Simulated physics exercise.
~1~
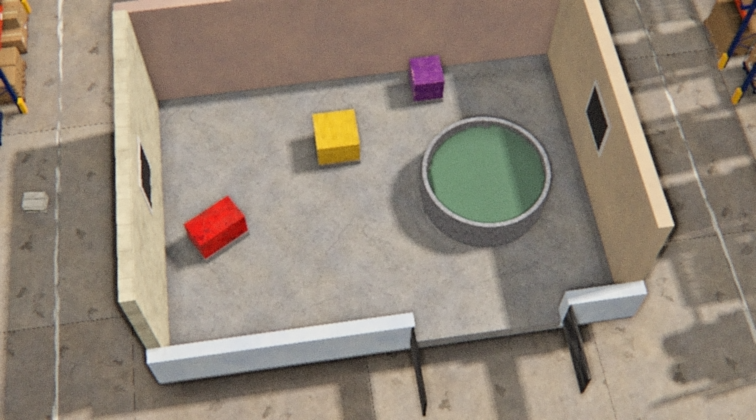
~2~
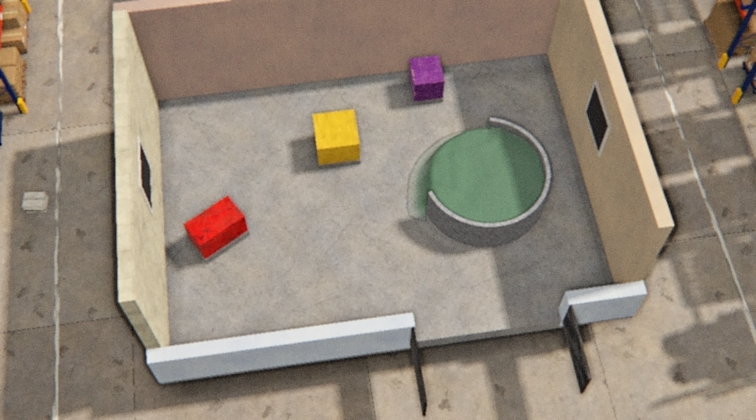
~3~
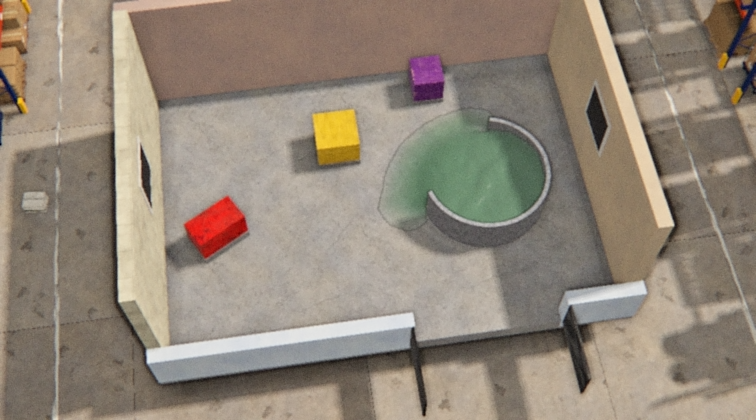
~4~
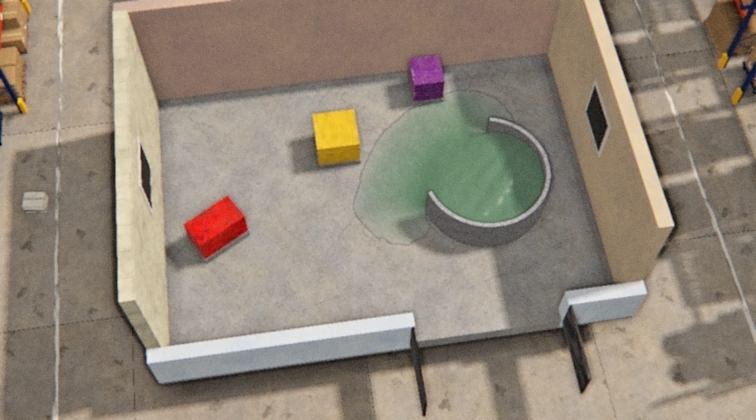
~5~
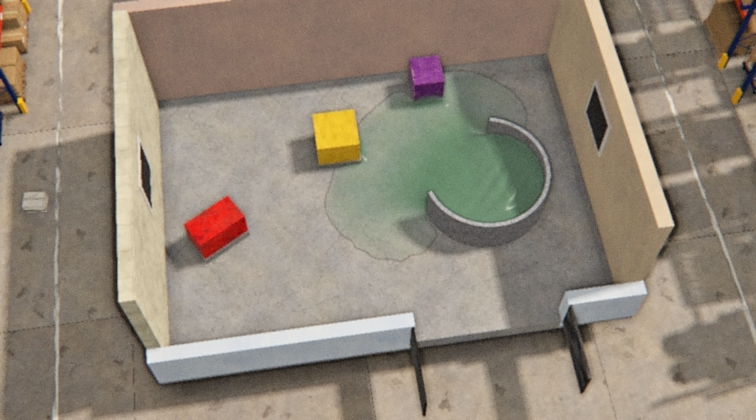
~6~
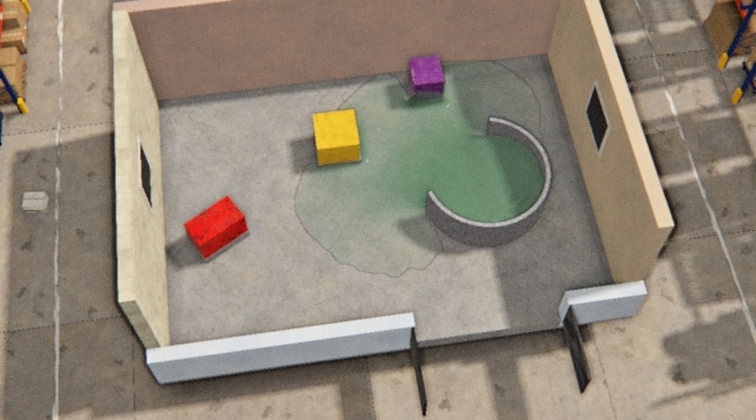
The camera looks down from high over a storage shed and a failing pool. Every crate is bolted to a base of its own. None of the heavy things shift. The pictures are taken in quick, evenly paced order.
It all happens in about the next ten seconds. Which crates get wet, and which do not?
As I see it, the red crate is not protected by its plinth; the purple crate is not protected by its plinth; the yellow crate is not protected by its plinth.
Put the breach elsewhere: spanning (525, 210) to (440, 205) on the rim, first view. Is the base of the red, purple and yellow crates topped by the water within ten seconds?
I'd expect the red crate remains untouched, the purple crate remains untouched, and the yellow crate remains untouched.
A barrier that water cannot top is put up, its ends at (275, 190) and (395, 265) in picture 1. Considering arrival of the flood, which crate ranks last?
It's the crate marked red.
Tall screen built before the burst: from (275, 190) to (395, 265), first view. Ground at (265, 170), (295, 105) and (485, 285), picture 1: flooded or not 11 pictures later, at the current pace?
In turn: Wet, wet, free of water.
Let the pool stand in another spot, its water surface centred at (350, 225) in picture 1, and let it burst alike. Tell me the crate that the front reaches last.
The one in purple.
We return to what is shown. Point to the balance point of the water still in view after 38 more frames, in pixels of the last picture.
Centre of the water: Near (335, 189).
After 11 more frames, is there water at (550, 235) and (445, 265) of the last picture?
First spot spared, second spot spared.
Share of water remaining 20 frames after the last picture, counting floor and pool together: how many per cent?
Close to 100 in a hundred.
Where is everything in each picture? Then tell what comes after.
In the first frame, the round tank at (486, 173) is whole and still.
In the second frame, water pours out on the round tank's far side and has run to (418, 216).
In the third frame, the front is at (489, 116), out from the gap on the round tank's far side.
In the fourth frame, water pours out on the round tank's far side and has run to (492, 101).
In the fifth frame, water pours out on the round tank's far side and has run to (480, 77).
In the sixth frame, the front is at (303, 214), out from the gap on the round tank's far side.
A moment on, water covers 40 % of the floor; the red crate water round its plinth, the purple crate water round its plinth, the yellow crate water round its plinth.
Next, water covers 55 % of the floor; the red crate water round its plinth, the purple crate water round its plinth, the yellow crate water round its plinth.
Then, water covers 70 % of the floor; the red crate water round its plinth, the purple crate water round its plinth, the yellow crate water round its plinth.
Later, water covers 85 % of the floor; the red crate water round its plinth, the purple crate water round its plinth, the yellow crate water round its plinth.
In the end, water covers 100 % of the floor; the red crate was topped, the purple crate was topped, the yellow crate was topped.
